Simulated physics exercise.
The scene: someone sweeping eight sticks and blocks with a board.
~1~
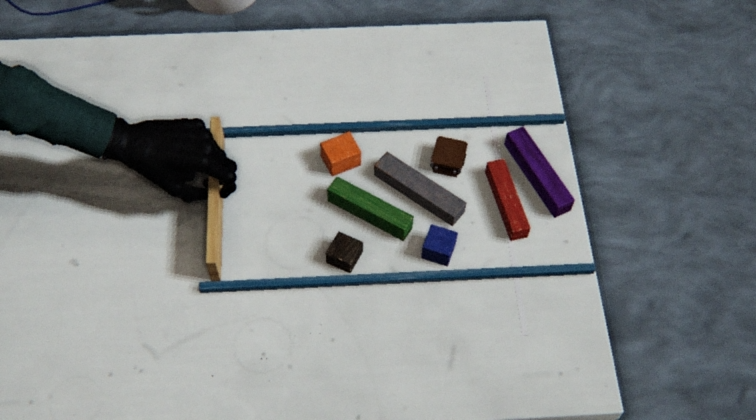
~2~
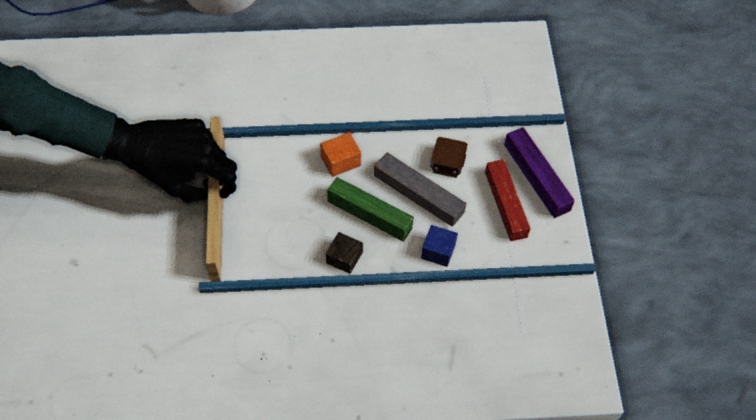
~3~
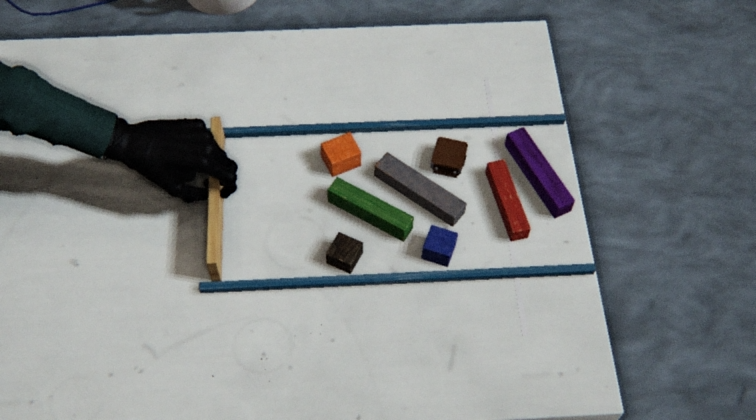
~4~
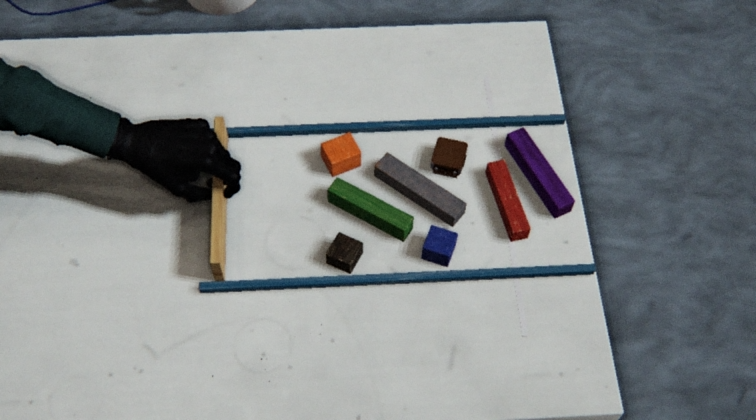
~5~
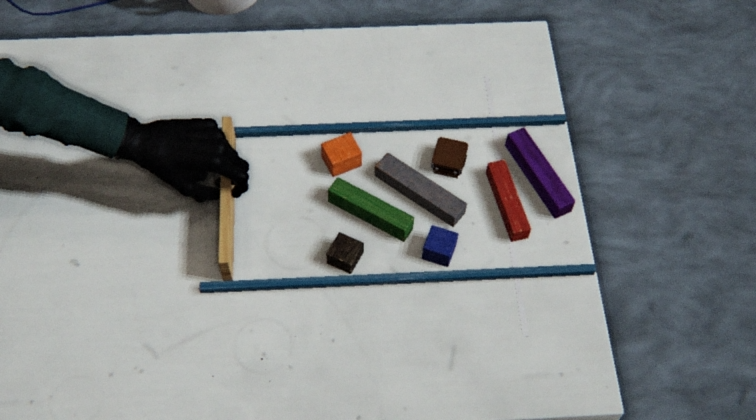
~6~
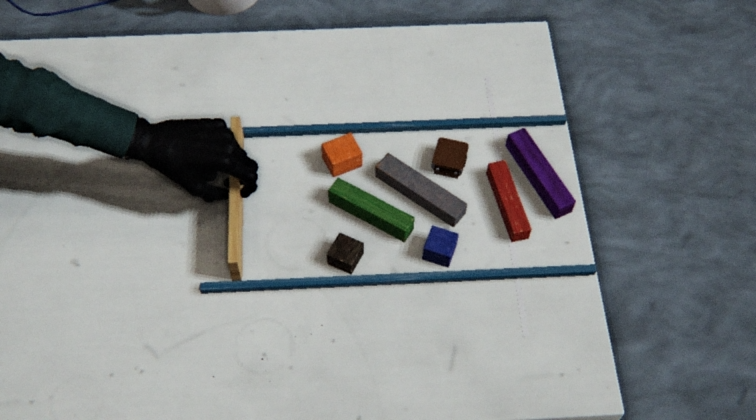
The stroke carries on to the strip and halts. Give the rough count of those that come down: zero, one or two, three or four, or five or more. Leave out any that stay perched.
Here the number that fall off is one or two.
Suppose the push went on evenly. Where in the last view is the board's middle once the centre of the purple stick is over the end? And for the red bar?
Its middle is around (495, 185) and around (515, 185).
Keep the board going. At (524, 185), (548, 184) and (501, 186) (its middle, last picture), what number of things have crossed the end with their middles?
It would be 2, 5 and 1.
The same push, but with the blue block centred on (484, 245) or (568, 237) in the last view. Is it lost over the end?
In that order, it survives; stays on.
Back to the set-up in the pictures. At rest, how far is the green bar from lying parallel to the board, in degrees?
Some 20 degrees.
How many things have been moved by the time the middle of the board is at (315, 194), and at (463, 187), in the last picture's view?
0 and 8.
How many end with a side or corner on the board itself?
It touches 3.
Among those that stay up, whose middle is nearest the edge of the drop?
The red bar.
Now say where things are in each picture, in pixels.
The first picture shows purple stick (539, 172); red bar (507, 199); brown case (449, 157); board (216, 197); tape (504, 196).
The second picture shows red bar (507, 200); green bar (370, 209).
The third picture shows brown case (449, 158); grey bar (420, 189).
The fourth picture shows purple stick (539, 172); board (219, 197).
The fifth picture shows red bar (508, 200); blue block (440, 246).
The sixth picture shows purple stick (540, 173); red bar (508, 201); brown case (450, 158); board (236, 197); tape (505, 197).
Early on, none off yet; purple stick at rest near (540, 173); red bar at rest near (508, 201); brown case at rest near (450, 158).
A while later, none off yet; purple stick at rest near (540, 173); red bar at rest near (508, 201); brown case travelled about its own width near (472, 150).
Finally, the number that fall off is one or two; lost, purple stick.
